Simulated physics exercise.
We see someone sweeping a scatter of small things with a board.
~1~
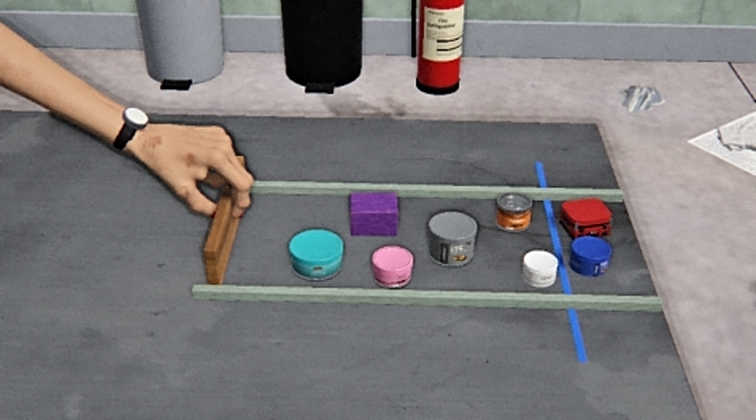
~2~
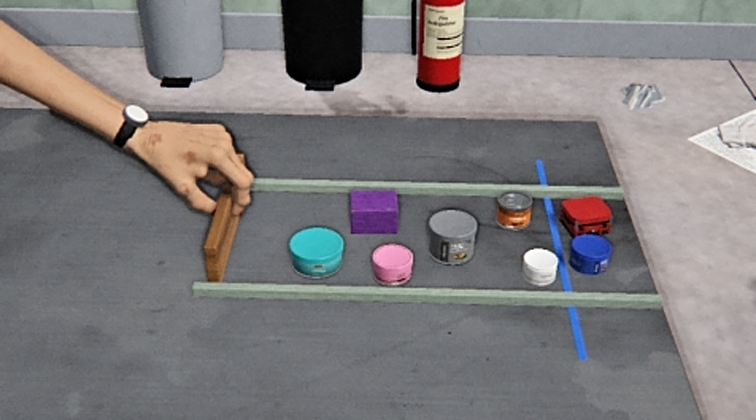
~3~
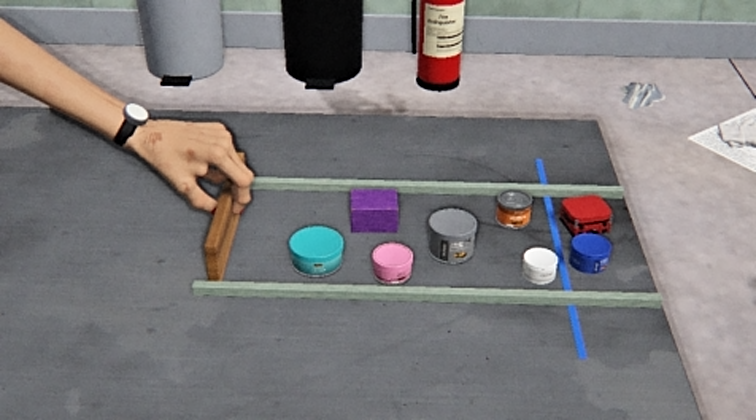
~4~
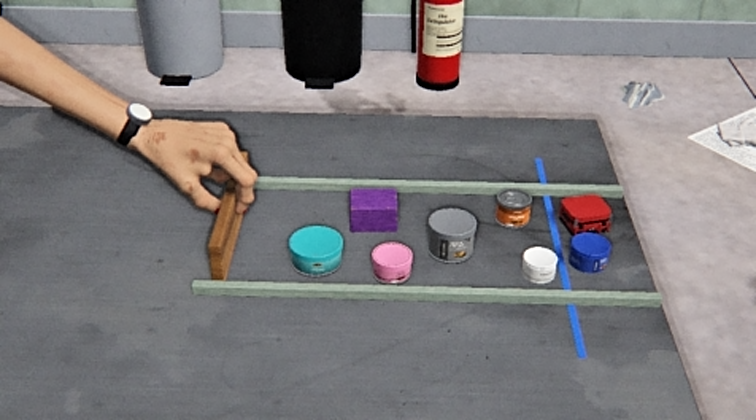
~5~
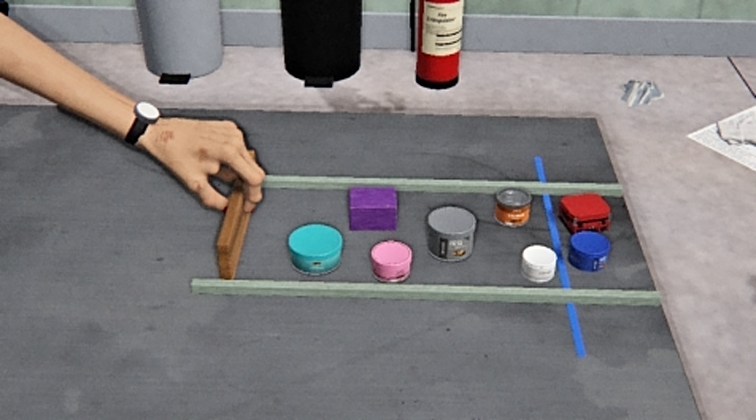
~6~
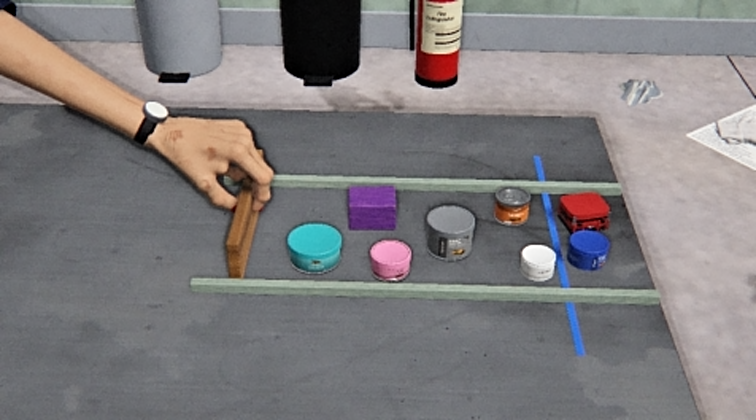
The clip opens on a hand holding a wooden board upright at the left end of a lane between two pale green rails, with small tubs, tins and boxes scattered ahead of it. The hand then slides the board slightly right, while the items stay in place, still untouched.
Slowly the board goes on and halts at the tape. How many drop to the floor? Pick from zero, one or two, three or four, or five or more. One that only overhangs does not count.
As it turns out, the number that fall off is one or two.
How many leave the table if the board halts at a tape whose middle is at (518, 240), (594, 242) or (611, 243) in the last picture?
Try by try, 0, 5 and 5.
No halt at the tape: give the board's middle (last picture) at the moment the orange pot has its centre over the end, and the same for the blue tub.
For the orange pot at (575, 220), for the blue tub at (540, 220).
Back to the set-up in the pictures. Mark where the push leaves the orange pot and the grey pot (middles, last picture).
First (611, 200), then (620, 227).
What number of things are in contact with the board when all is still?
2 of them.
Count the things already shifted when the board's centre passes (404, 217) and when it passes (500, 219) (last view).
The counts are 4 and 8.
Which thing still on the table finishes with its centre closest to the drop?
That is the white tub.
A little later, none off yet; red case at rest near (584, 213); blue tub at rest near (588, 251); white tub at rest near (538, 263).
Next, none off yet; red case at rest near (584, 213); blue tub at rest near (588, 251); white tub moving near (546, 262).
When it is over, the number that fall off is one or two; down, blue tub and red case.
